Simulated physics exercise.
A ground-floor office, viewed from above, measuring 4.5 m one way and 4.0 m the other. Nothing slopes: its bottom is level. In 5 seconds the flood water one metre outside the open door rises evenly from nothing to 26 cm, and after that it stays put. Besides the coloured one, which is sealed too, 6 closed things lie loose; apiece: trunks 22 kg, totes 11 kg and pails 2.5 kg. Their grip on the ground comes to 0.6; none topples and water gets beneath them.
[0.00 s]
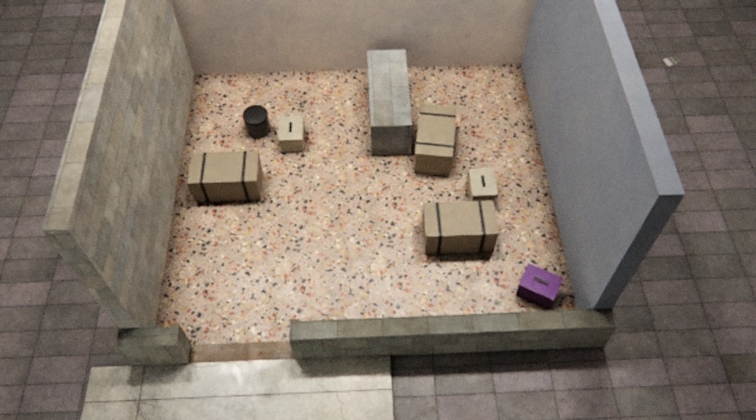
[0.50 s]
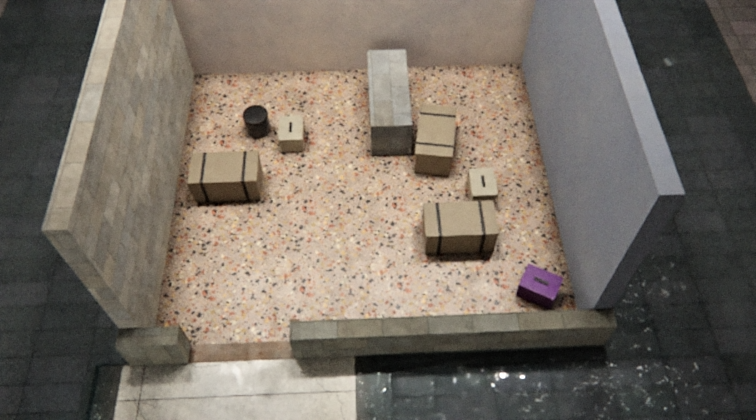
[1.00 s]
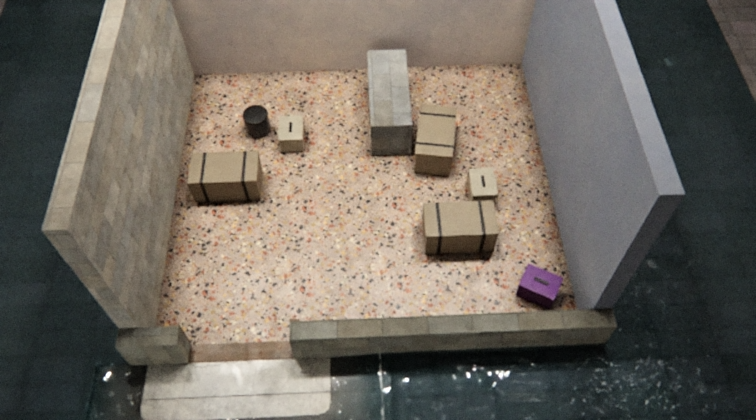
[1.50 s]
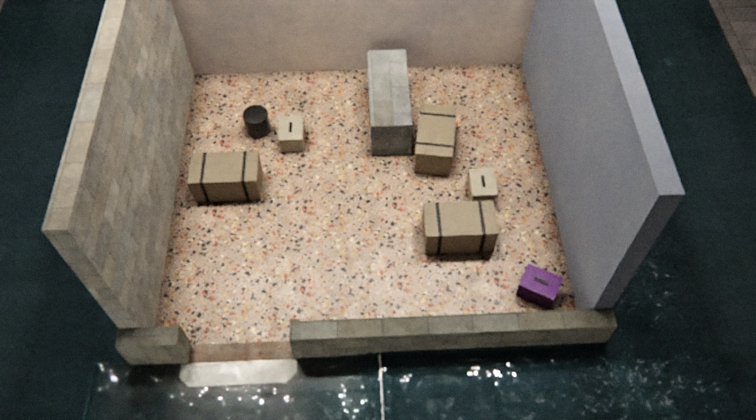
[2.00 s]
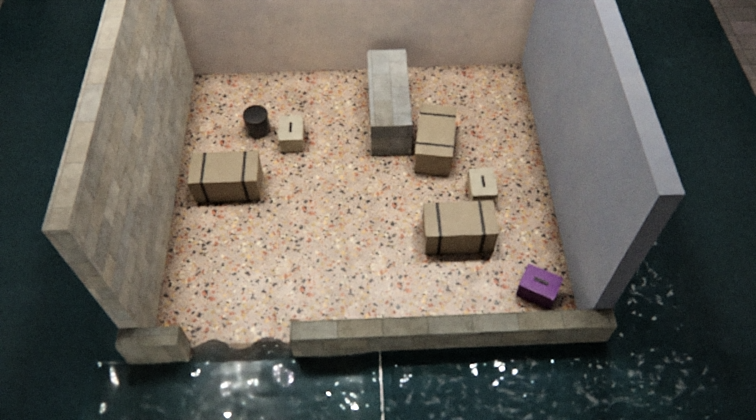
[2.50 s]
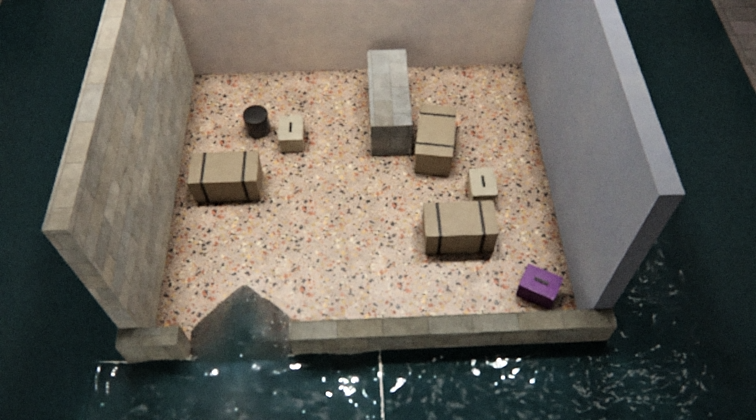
A ground-floor office with a speckled pinkish floor is seen from high above, walled on three sides, with a low front wall broken by a gap at left. Tan strapped boxes, small pale boxes, a dark pail and a grey block stand about, with a purple tote at lower right. Dark water spreads over the paving outside, covers the pale slab and pushes slightly through the gap, while the objects and camera stay still.
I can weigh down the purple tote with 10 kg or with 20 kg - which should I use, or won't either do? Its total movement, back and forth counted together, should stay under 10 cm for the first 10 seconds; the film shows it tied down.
Go with the lighter one.
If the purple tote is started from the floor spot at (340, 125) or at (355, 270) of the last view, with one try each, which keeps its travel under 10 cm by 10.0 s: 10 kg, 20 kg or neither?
The first try gives failure with both; the second gives success with both.
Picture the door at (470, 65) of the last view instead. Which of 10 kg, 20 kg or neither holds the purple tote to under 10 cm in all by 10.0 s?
Lab note: Both masses insufficient.
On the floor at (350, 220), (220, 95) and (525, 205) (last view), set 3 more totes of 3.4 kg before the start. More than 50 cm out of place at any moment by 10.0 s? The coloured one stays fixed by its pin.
Spot one crosses the limit, spot two crosses the limit, spot three stays inside.
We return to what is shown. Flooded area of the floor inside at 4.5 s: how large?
Around 5.5 m2 of it.
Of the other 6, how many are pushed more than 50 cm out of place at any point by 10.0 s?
Count: 3.
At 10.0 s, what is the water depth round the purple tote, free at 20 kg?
About 1 cm.
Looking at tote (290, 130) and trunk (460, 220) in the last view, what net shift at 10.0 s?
80 cm, 0 cm.
After 3.5 s the purple tote would be 0 cm from its start with 10 kg and 0 cm from its start with 20 kg; 0 cm of water round it then.
After 4.5 s the purple tote would be 0 cm from its start with 10 kg and 0 cm from its start with 20 kg; 0 cm of water round it then.
After 7.0 s the purple tote would be 0 cm from its start with 10 kg and 0 cm from its start with 20 kg; 0 cm of water round it then.
After 10.0 s the purple tote would be 0 cm from its start with 10 kg and 0 cm from its start with 20 kg; 1 cm of water round it then.
